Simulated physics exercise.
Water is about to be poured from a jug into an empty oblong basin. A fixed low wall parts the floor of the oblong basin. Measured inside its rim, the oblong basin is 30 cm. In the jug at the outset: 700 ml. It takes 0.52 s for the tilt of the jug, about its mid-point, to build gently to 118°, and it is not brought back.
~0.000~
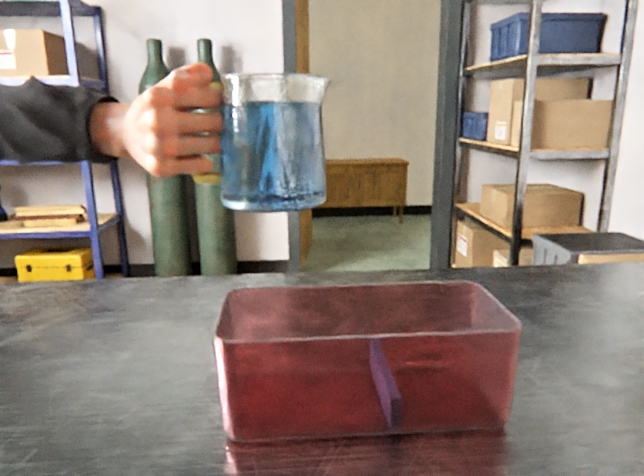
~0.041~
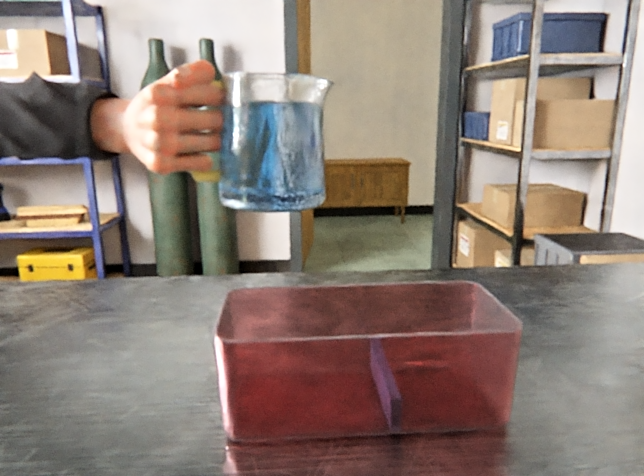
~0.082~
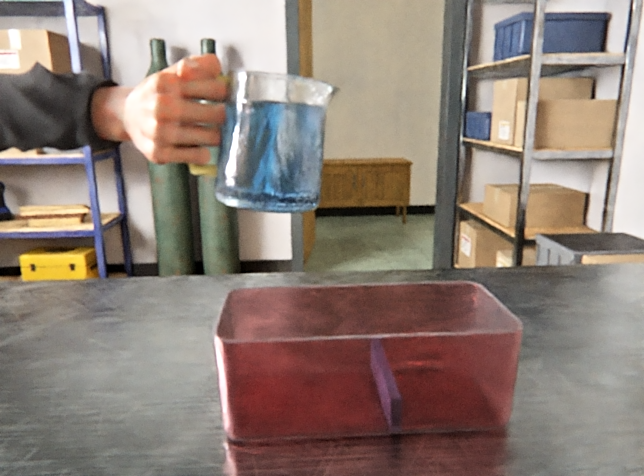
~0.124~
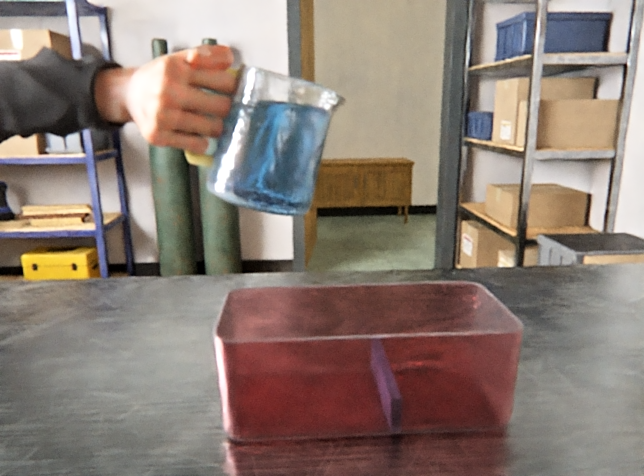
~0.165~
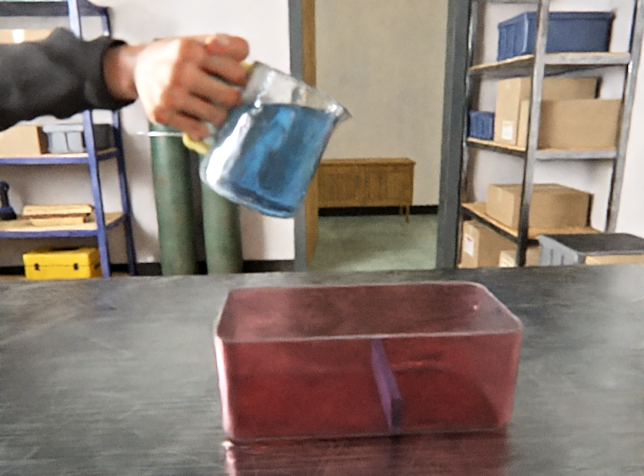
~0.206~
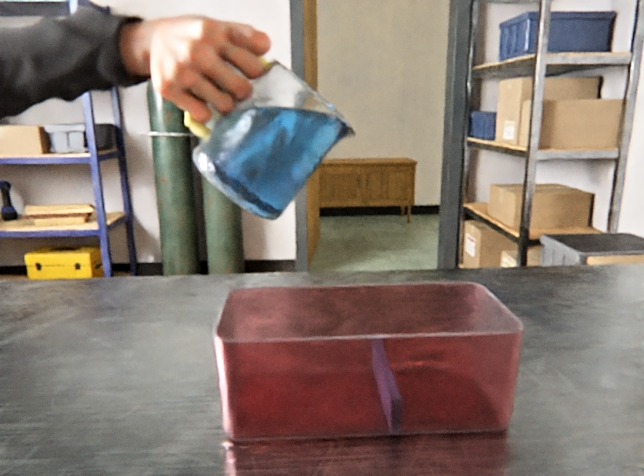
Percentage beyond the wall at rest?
69 per cent.
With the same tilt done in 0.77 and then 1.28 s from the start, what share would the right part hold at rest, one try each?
70 per cent first, 75 per cent second.
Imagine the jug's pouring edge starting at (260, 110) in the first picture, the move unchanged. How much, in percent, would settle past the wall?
10 %.
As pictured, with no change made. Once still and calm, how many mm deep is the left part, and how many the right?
Final levels - left approx 8 mm, right approx 32 mm.
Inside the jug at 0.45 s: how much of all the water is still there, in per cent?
I'd estimate some 54 % remains.
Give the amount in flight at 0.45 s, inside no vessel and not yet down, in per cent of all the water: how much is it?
Some 36 per cent, I reckon.
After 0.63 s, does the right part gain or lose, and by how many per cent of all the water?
Net gain of about 14.
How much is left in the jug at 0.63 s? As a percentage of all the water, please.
Remaining share: Approx. 10 %.
Then, 0.45 s in, the tilt is 113° and 54 per cent is still to pour, 0 is left of the wall and 10 right of it.
Then, 0.63 s in, the tilt is 118° and 11 per cent is still to pour, 12 is left of the wall and 55 right of it.
Then, 0.82 s in, the tilt is 118° and 1 per cent is still to pour, 19 is left of the wall and 70 right of it.
Then, 1.02 s in, the tilt is 118° and 0 per cent is still to pour, 25 is left of the wall and 71 right of it.
Finally, 27 per cent lies left of the wall, 69 right of it and 4 outside.
